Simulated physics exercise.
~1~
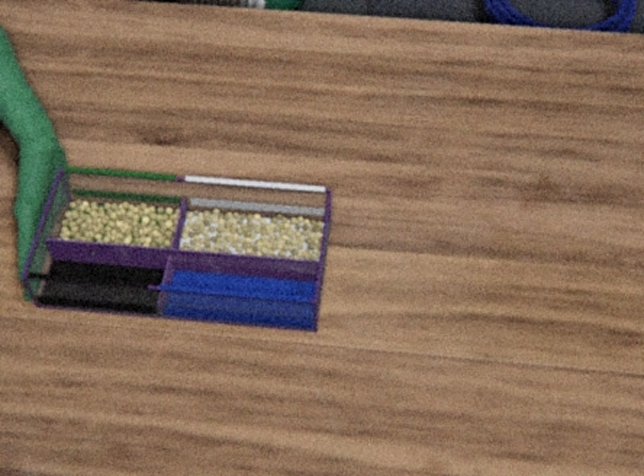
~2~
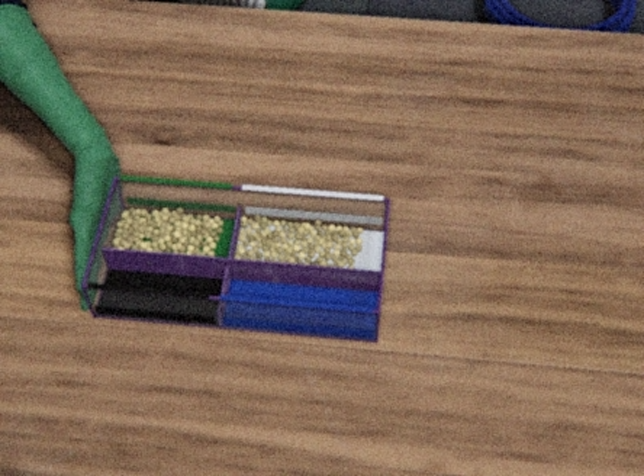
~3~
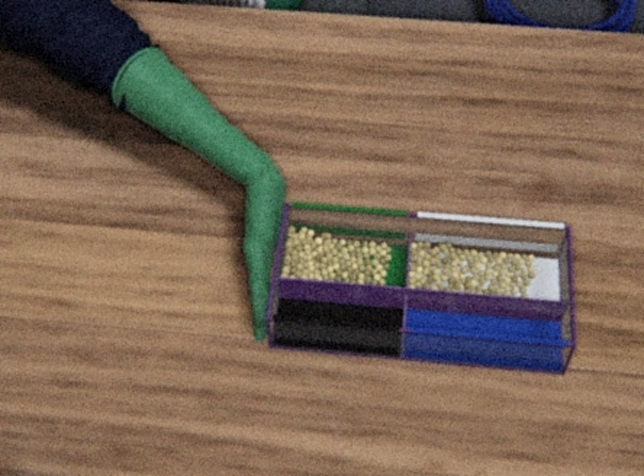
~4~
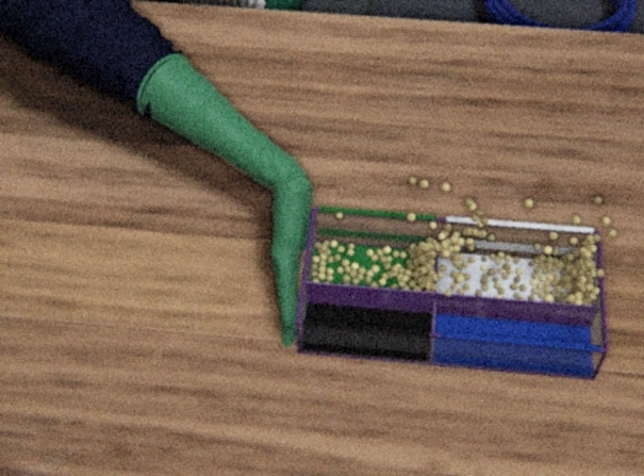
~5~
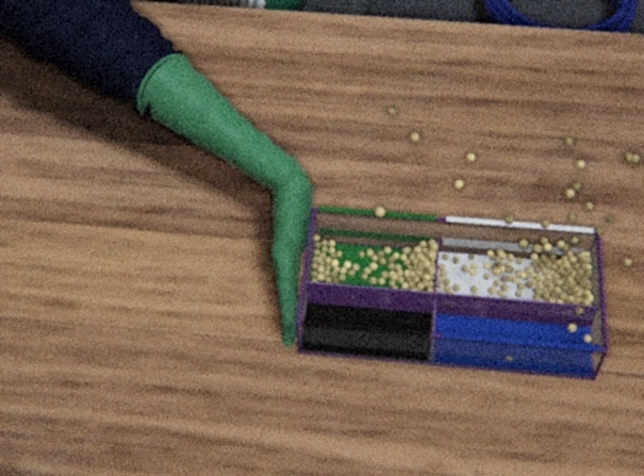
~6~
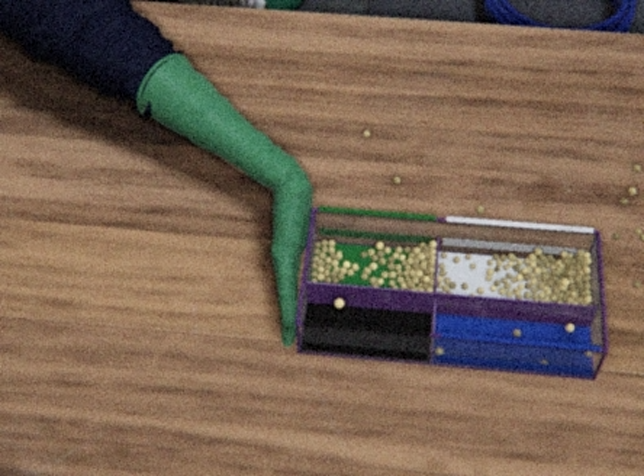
A green-gloved hand slides a tray right and stops, and some beans spill out.
